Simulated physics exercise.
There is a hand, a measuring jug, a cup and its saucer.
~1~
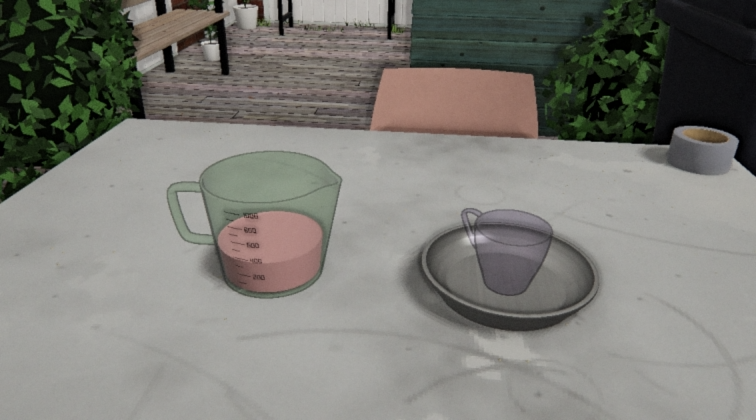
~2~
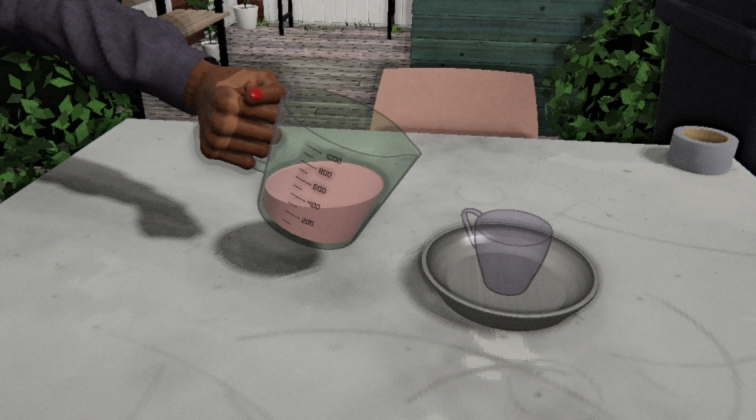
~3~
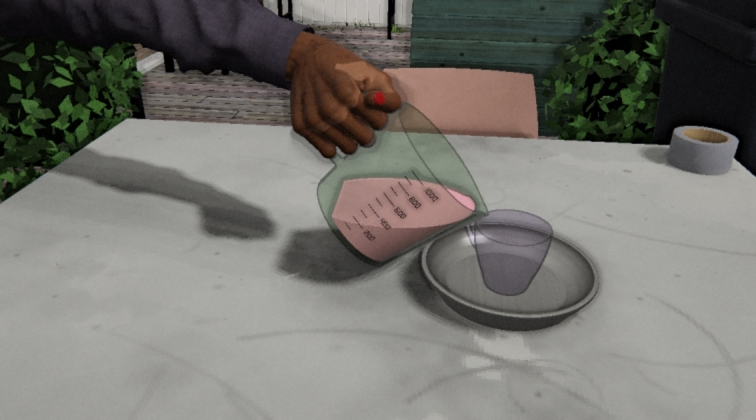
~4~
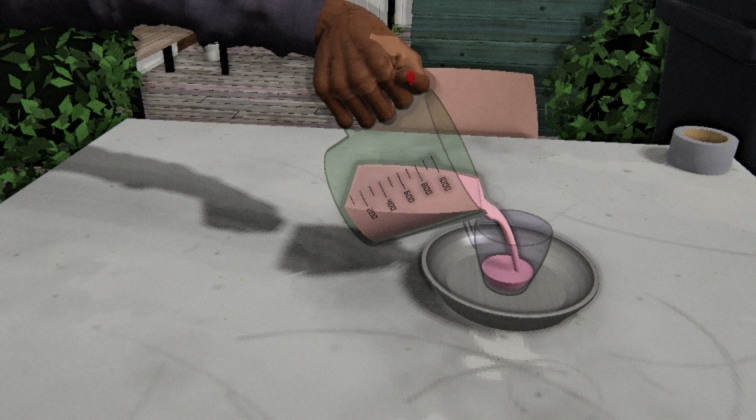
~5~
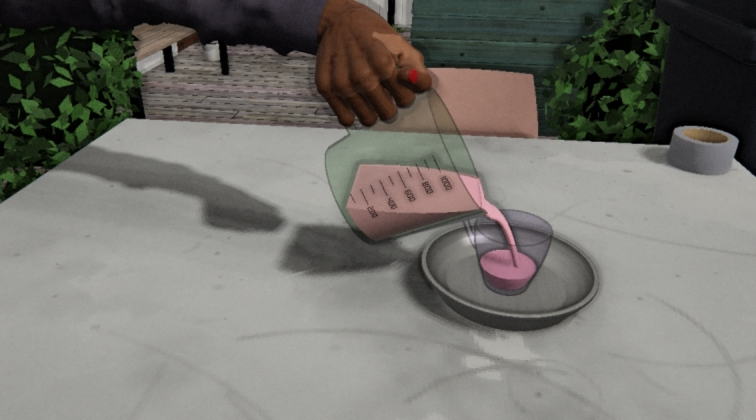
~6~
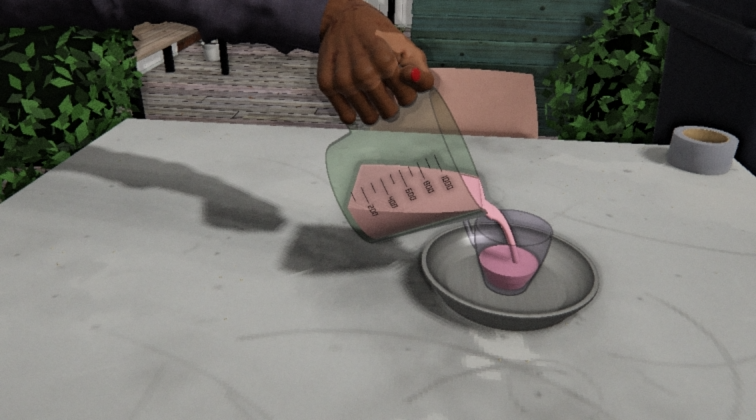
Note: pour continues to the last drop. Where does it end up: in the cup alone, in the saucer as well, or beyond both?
I think the cup is going to be beaten, but the saucer copes.
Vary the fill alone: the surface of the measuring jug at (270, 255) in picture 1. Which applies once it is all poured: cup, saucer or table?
Result: No overflow.
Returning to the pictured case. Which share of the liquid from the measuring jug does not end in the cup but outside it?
It should be about 40 in a hundred.
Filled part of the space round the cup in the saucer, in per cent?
Result: Some 30 per cent, approximately.
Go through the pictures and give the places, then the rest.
Both stand on the top; measuring jug (270, 221) about a third full; cup (510, 253) empty; saucer (517, 320) dry, in the first picture.
The hand lifts the measuring jug; measuring jug (328, 168) tipped 20° with all of its load; cup (510, 253) empty, in the second picture.
The measuring jug is brought over; measuring jug (399, 188) tipped 50° with all of its load; cup (510, 253) empty, in the third picture.
A stream runs into the cup; measuring jug (406, 171) tipped 60° with nearly all of its load; cup about a quarter full, surface at (507, 269), in the fourth picture.
A stream runs into the cup; measuring jug (407, 171) tipped 60° with nearly all of its load; cup (510, 253) about a quarter full, in the fifth picture.
A stream runs into the cup; measuring jug (407, 170) tipped 60° with nearly all of its load; cup about a third full, surface at (509, 262); saucer (517, 320) dry, in the sixth picture.
Soon after, the cup is nearly full; the saucer is dry.
Later, the cup is full to the brim; the saucer is wet, with room to spare.
In the end, the cup is full to the brim; the saucer is wet, with room to spare.
